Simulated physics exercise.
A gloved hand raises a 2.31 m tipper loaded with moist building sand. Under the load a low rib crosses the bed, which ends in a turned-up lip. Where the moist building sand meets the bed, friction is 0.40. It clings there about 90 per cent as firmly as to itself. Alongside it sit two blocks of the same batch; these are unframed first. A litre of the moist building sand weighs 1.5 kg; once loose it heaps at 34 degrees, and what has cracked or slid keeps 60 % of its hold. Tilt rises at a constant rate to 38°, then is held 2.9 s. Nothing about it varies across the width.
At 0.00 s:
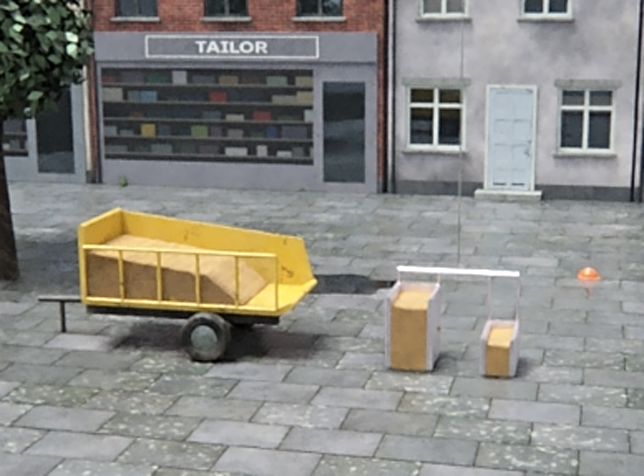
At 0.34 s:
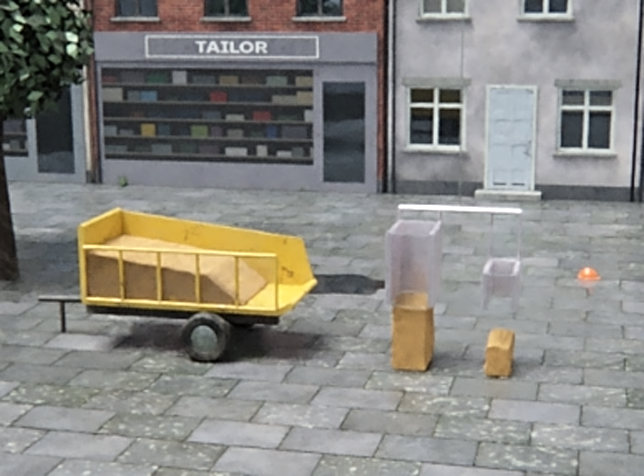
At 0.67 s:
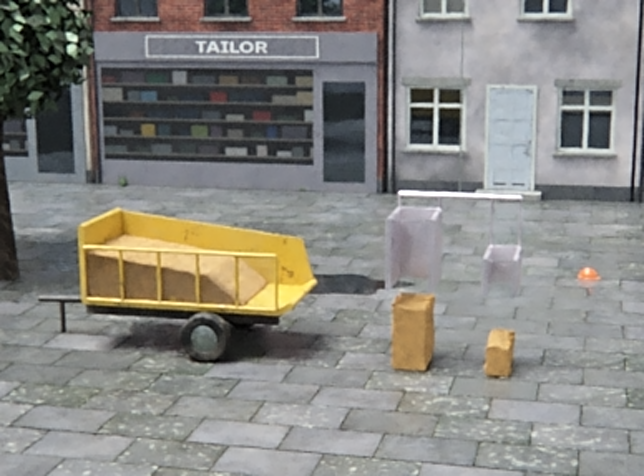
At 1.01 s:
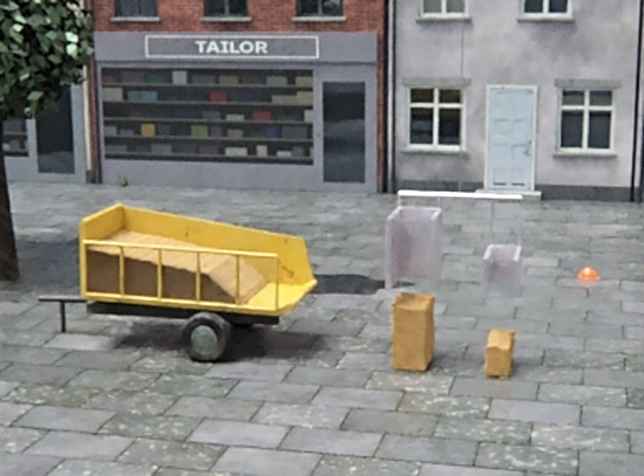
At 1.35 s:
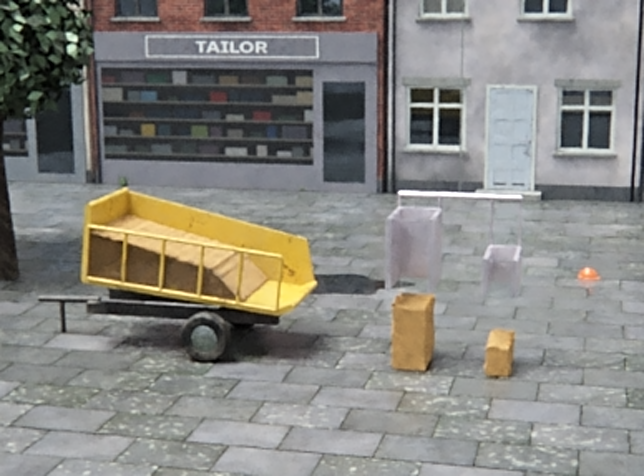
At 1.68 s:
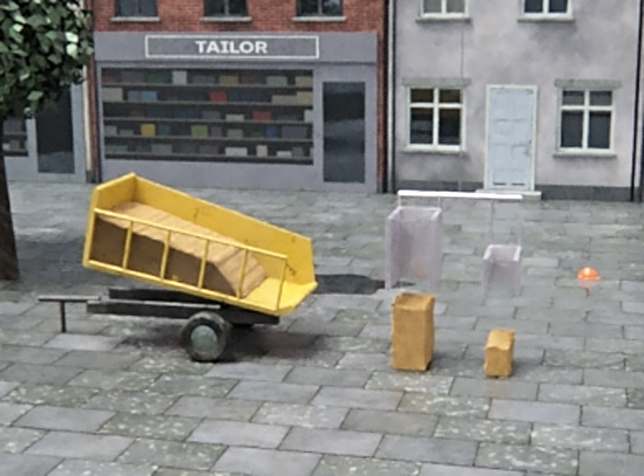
On a paved street outside a tailor's shop, two clear boxes on a white bar rise off two blocks of moist sand, leaving them standing; then the left end of a yellow sand-loaded trailer bed beside them tilts steadily upward.
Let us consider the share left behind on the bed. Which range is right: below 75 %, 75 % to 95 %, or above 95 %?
Above 95 %.
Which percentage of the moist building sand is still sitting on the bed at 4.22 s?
I'd estimate close to 100 in a hundred.
After 2.44 s, the tilt is 22 degrees and 100 % is on the bed.
After 3.33 s, the tilt is 35 degrees and 100 % is on the bed.
After 4.22 s, the tilt is 38 degrees and 100 % is on the bed.
After 5.12 s, the tilt is 38 degrees and 100 % is on the bed.
After 6.56 s, at the end, the tilt is 38 degrees and 100 % is on the bed.
